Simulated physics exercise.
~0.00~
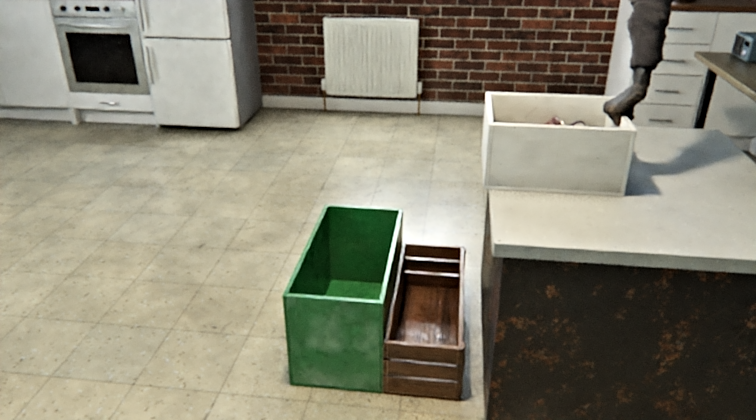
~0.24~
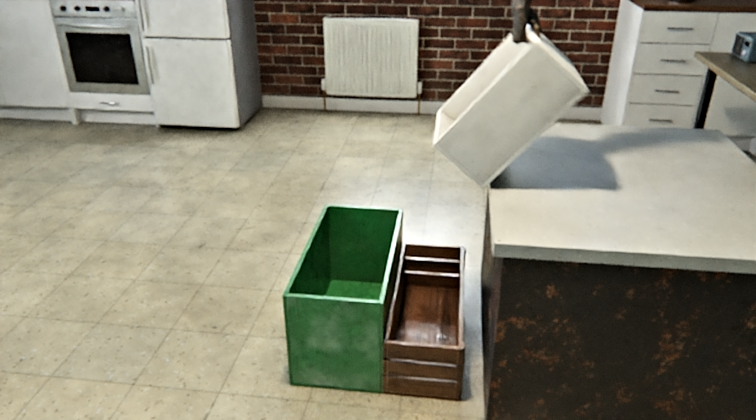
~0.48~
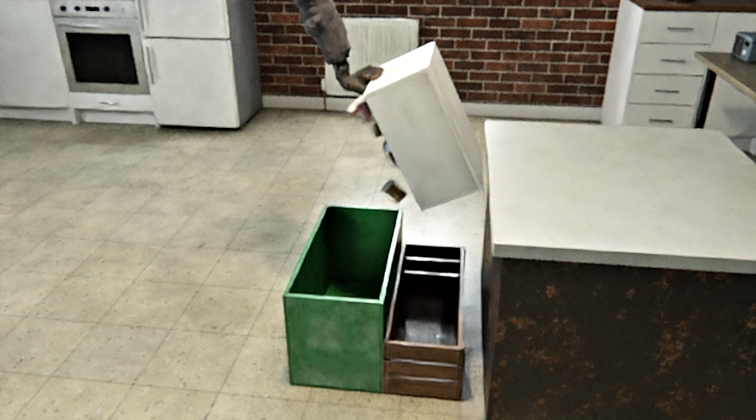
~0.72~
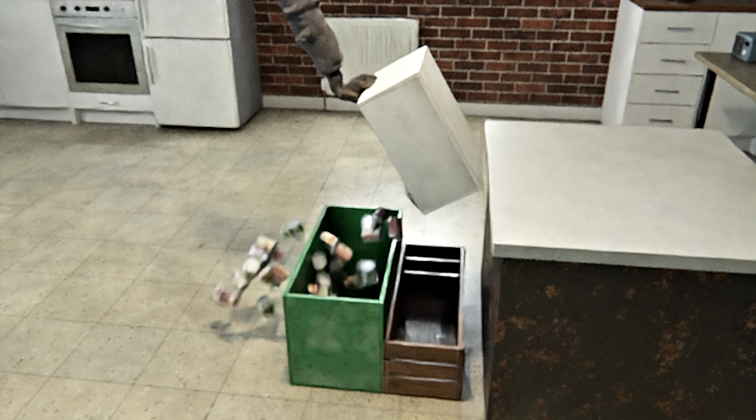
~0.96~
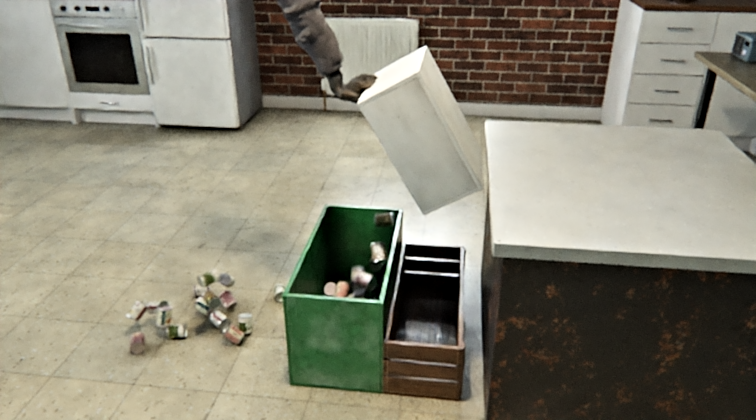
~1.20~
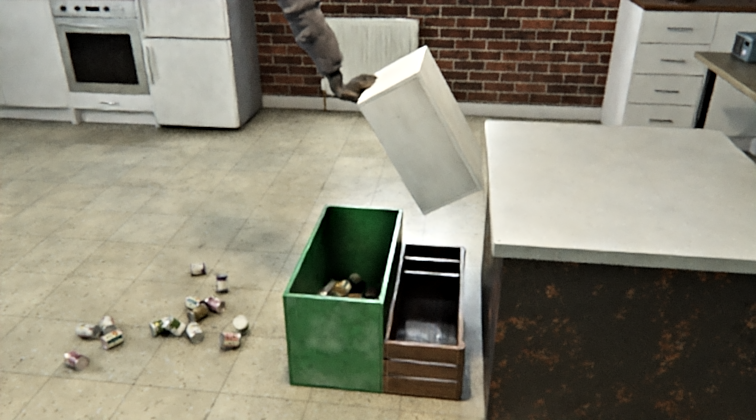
The footage shows a gloved hand lifting a white crate off a bench end and tipping it leftward over a wooden box and green bin, spilling small tins. Many land in the green bin, while others fly past and scatter on the tiled floor to its left, leaving the wooden box empty.
